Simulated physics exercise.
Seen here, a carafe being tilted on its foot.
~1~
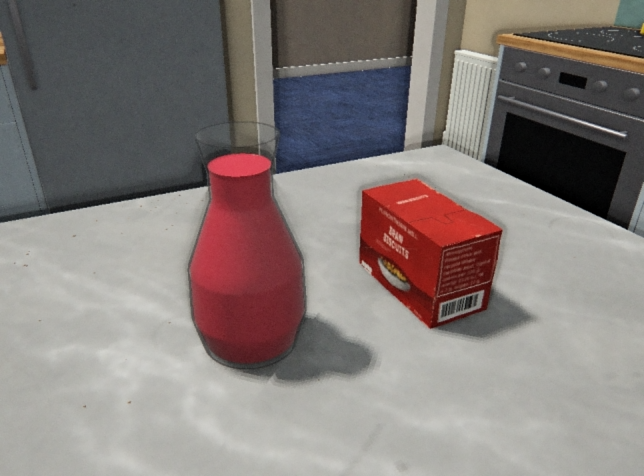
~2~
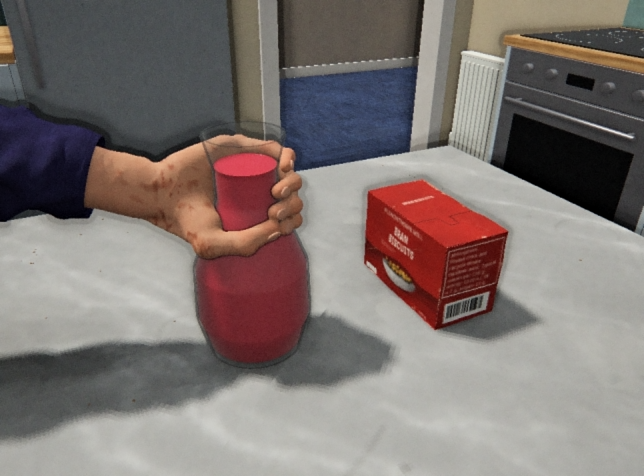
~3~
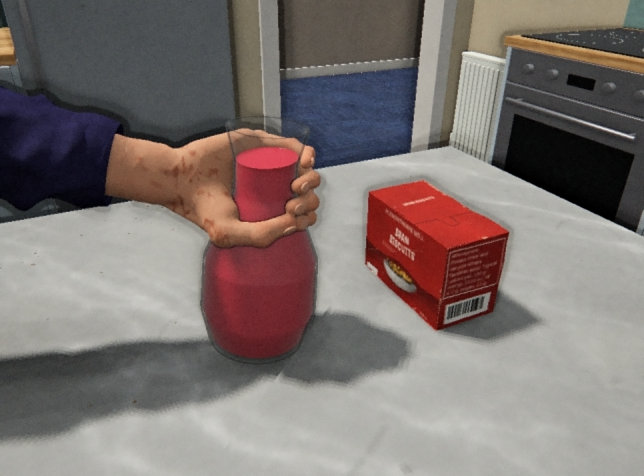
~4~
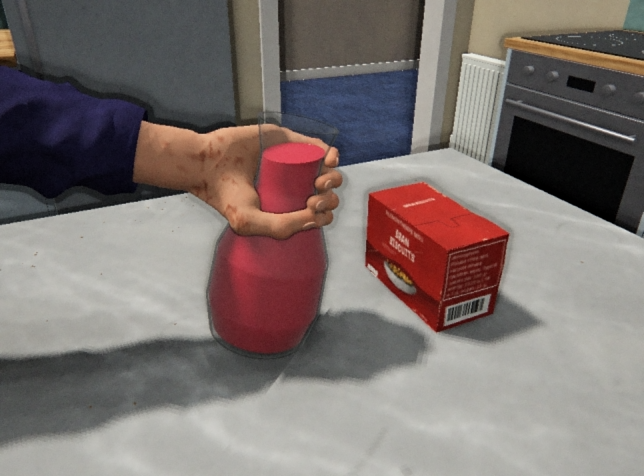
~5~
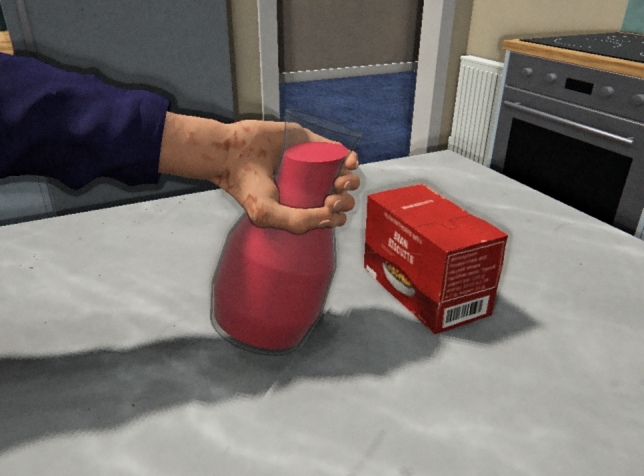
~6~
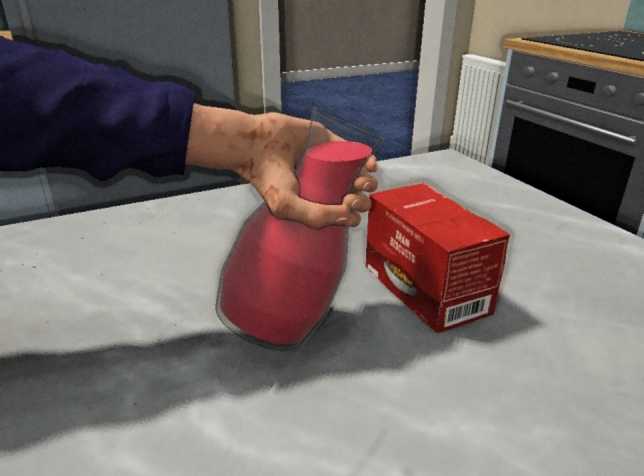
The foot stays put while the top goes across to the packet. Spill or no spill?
At that lean the carafe loses some.
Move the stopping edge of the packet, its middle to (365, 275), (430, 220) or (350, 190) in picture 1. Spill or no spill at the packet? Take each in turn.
In turn: Leaks, wets the top, copes.
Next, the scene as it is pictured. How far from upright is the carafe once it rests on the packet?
Some 55 degrees.
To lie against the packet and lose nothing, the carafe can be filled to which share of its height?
Roughly 75 per cent.
A moment on, the carafe leans by about 40°; all is still inside.
Further on, the carafe leans by about 50°; a puddle lies under it; nearly all of the squash is inside.
When it is over, the carafe leans by about 55°, against the packet; a puddle lies under it; nearly all of the squash is inside.
